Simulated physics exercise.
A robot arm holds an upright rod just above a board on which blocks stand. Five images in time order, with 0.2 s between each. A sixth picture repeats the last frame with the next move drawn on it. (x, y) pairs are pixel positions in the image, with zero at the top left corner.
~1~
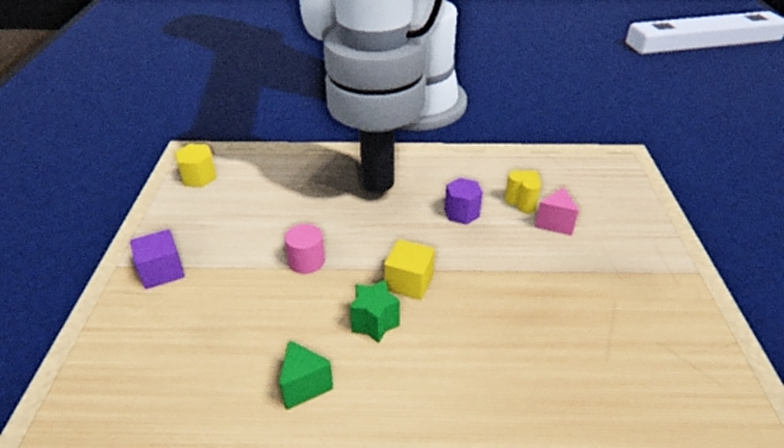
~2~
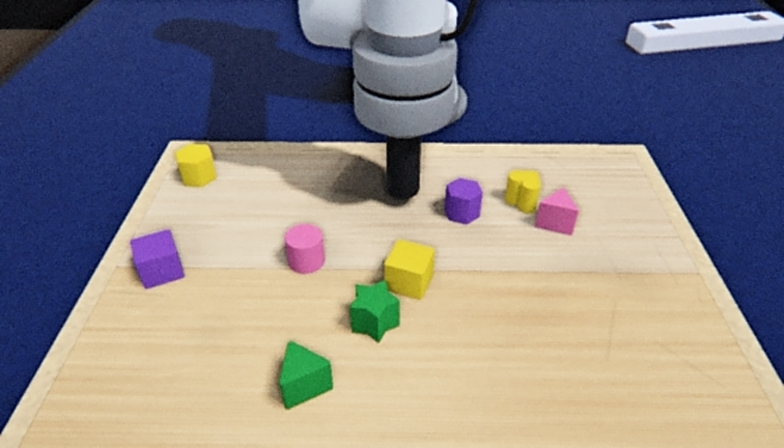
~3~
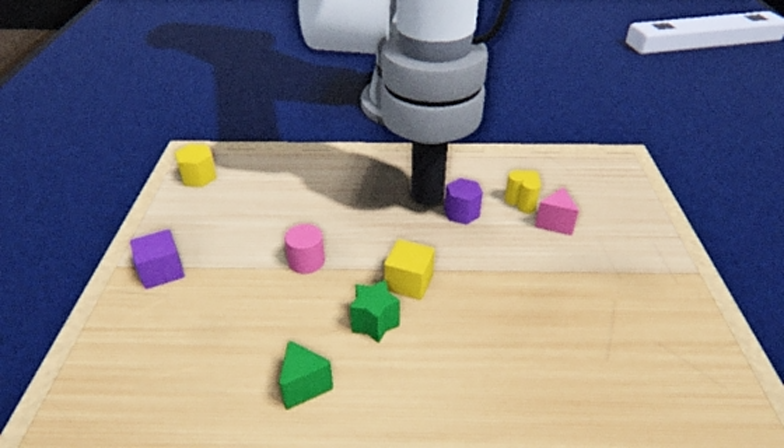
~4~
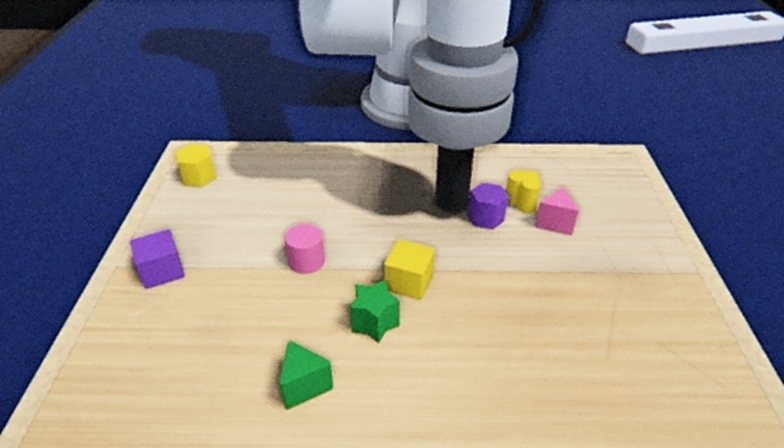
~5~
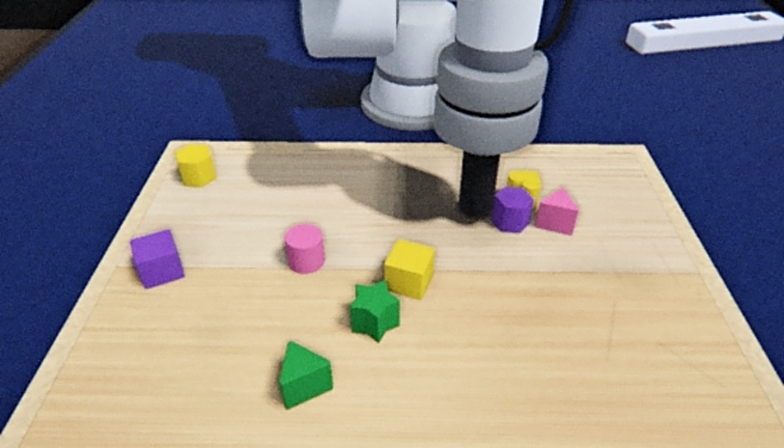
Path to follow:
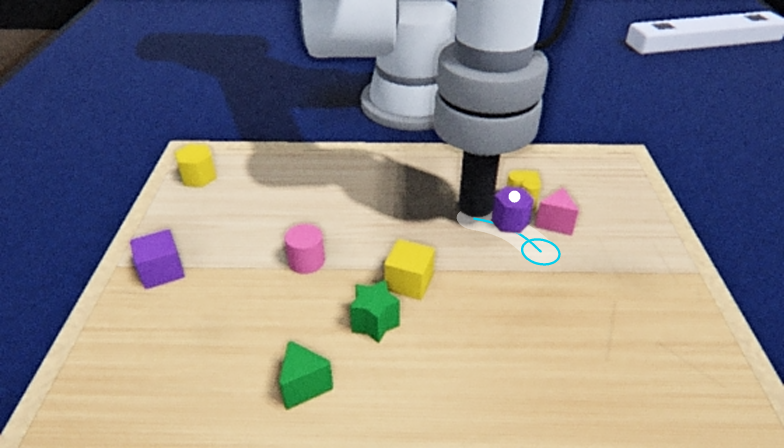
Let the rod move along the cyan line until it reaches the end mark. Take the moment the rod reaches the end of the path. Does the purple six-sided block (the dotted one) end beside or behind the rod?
Answer: Yes.
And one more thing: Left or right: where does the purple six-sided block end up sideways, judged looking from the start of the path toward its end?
That block drifts left.
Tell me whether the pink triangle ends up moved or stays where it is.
When the path is over, the pink triangle has left its spot.
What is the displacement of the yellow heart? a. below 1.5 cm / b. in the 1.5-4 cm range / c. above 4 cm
a
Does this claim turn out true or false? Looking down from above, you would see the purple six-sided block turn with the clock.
False
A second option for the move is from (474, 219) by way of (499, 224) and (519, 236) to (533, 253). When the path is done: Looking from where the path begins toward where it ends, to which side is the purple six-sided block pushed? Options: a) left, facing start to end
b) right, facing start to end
My answer is option a.
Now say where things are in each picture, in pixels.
Lower end of the rod (378, 183), tops of blocks, purple six-sided block (464, 188), yellow heart (527, 178), pink triangle (561, 199), in the first picture.
Rod (403, 189), blocks as before, in the second picture.
Rod (428, 195), blocks as before, in the third picture.
Rod (452, 201), purple six-sided block (489, 193), in the fourth picture.
Rod (475, 207), purple six-sided block (515, 197), yellow heart (527, 178), pink triangle (561, 199), in the fifth picture.
The drawn path runs from (474, 219) over (500, 225) and (522, 236) to (541, 252); the dot is on the purple six-sided block.
What follows on the original path. Halfway along, rod (515, 218); purple six-sided block (555, 205), turned 15° anticlockwise; pink triangle (585, 200), turned 45° anticlockwise.
At the end, rod (543, 240); purple six-sided block (575, 214), turned 60° anticlockwise; yellow heart not moved; pink triangle (593, 199), turned 65° anticlockwise.
